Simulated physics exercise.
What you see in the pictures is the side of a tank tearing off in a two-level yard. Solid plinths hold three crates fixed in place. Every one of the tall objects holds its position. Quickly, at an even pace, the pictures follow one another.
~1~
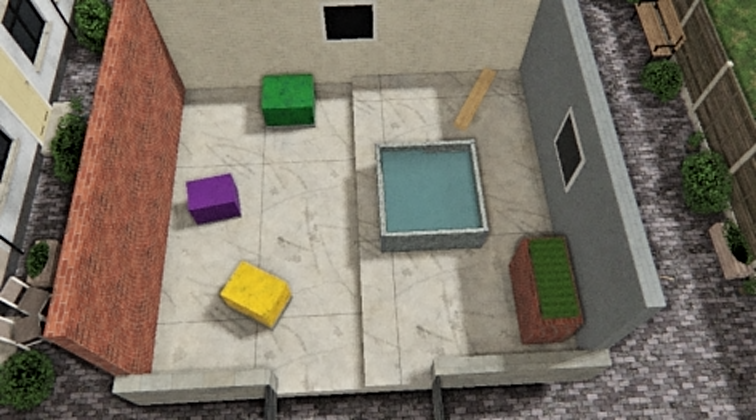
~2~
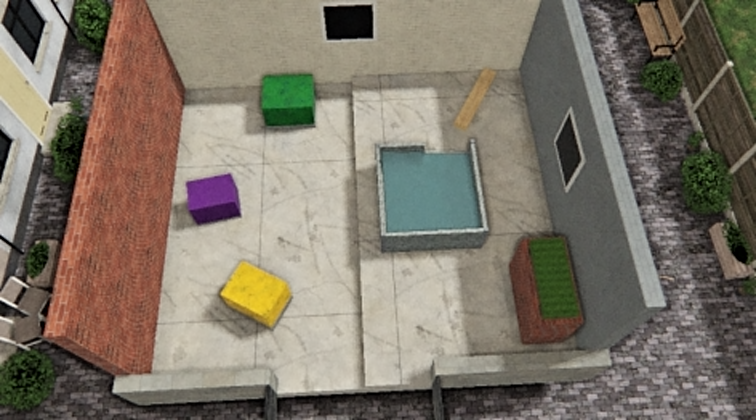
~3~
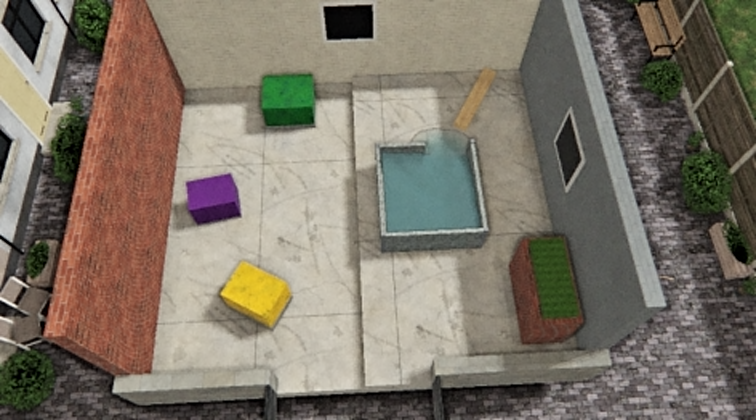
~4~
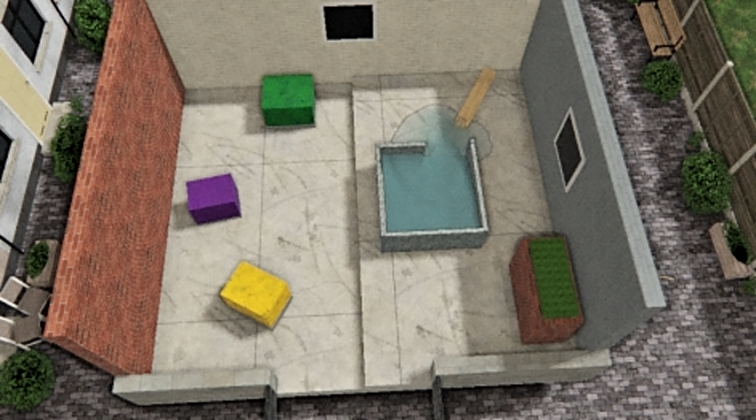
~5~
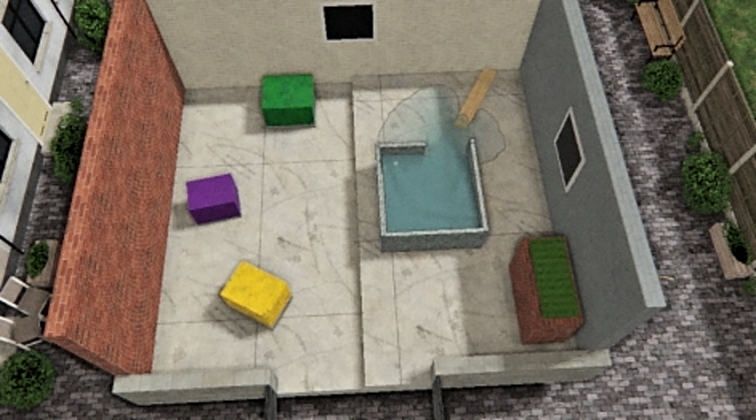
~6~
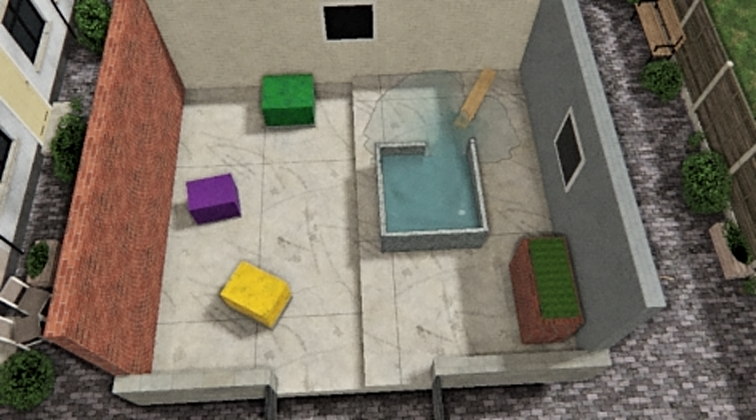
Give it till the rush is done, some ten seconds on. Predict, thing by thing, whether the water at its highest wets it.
The purple crate is wetted. The yellow crate is not wetted. The green crate is wetted.
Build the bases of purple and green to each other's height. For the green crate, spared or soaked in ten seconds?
After ten seconds the green is inundated.
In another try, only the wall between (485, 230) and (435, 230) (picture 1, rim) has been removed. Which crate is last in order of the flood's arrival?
That is the green-painted one.
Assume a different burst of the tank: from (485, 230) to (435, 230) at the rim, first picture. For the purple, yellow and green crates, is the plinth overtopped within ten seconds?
Going crate by crate, the purple one is caught, then the yellow one stays out of reach, then the green one stays out of reach.
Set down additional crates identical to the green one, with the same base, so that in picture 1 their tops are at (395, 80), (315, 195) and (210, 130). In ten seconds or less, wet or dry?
Taken as listed, number one does get flooded, number two never gets reached and number three never gets reached.
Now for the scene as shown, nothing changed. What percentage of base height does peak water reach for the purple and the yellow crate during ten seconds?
Close to 180 per cent, and close to 50 per cent, in that order.
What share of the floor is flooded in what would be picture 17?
About 20 per cent.
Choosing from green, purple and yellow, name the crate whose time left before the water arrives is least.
It's the crate marked green.
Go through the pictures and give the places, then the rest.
The first picture shows the open tank at (429, 188) is whole and still.
In the second picture, the front is at a hidden place, out from the gap on the open tank's far side.
In the third picture, water pours out on the open tank's far side and has run to (421, 135).
In the fourth picture, water pours out on the open tank's far side and has run to (428, 109).
In the fifth picture, water pours out on the open tank's far side and has run to (444, 89).
In the sixth picture, the front is at (454, 72), out from the gap on the open tank's far side.
A moment on, water covers 15 % of the floor; the purple crate not reached, the yellow crate not reached, the green crate not reached.
Next, water covers 20 % of the floor; the purple crate not reached, the yellow crate not reached, the green crate water round its plinth.
Then, water covers 35 % of the floor; the purple crate not reached, the yellow crate not reached, the green crate water round its plinth.
Later, water covers 65 % of the floor; the purple crate water round its plinth, the yellow crate water round its plinth, the green crate water round its plinth.
In the end, water covers 85 % of the floor; the purple crate was topped, the yellow crate stayed above the water, the green crate was topped.
